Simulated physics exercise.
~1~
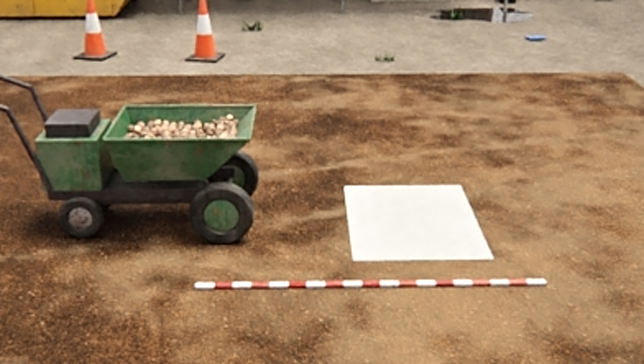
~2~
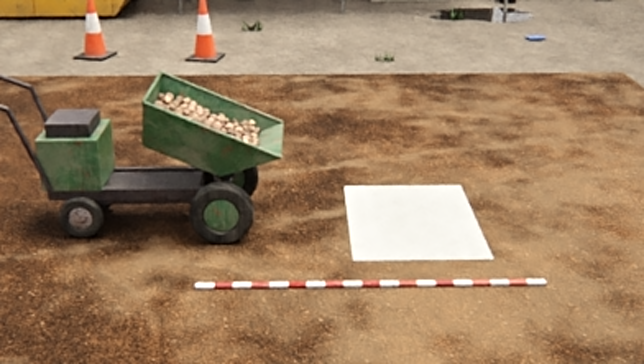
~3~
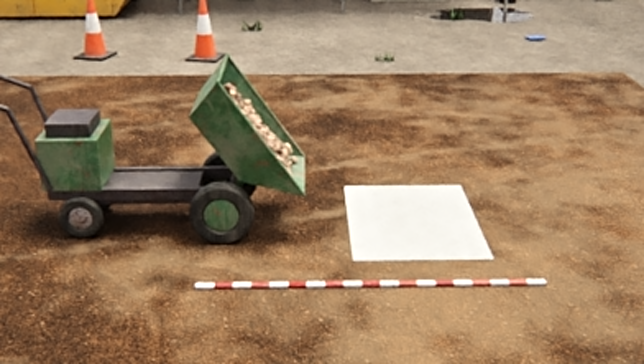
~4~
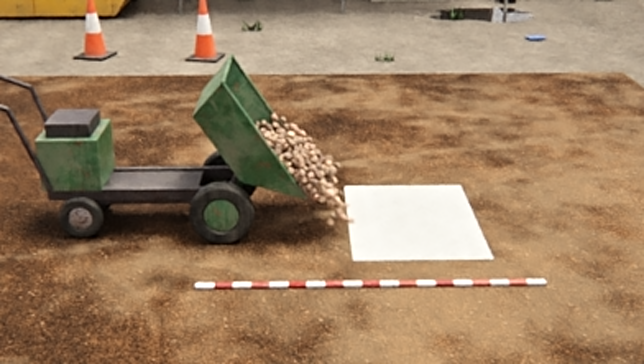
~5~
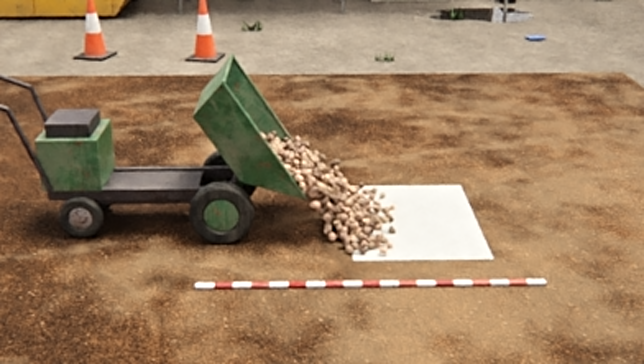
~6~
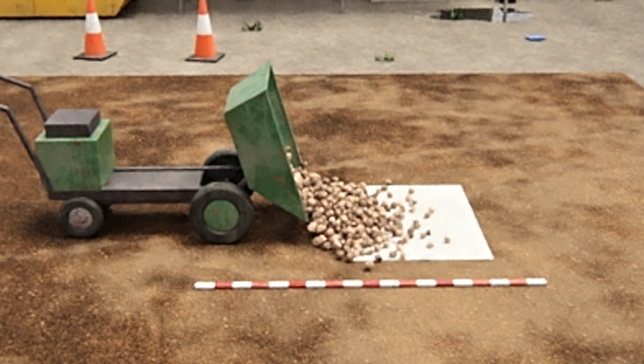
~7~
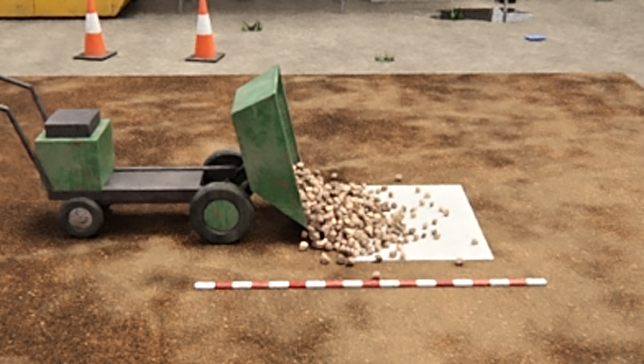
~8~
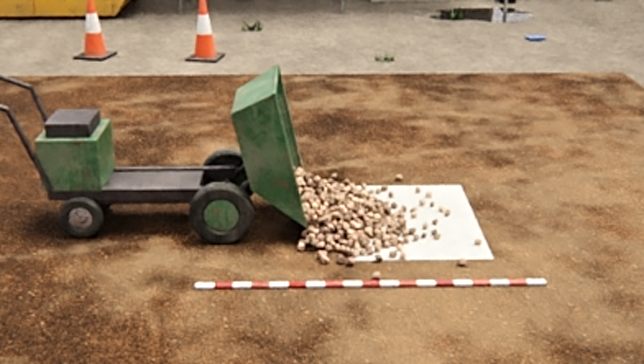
A green barrow's tray tips up, spilling stones onto the ground and partly across the white sheet.
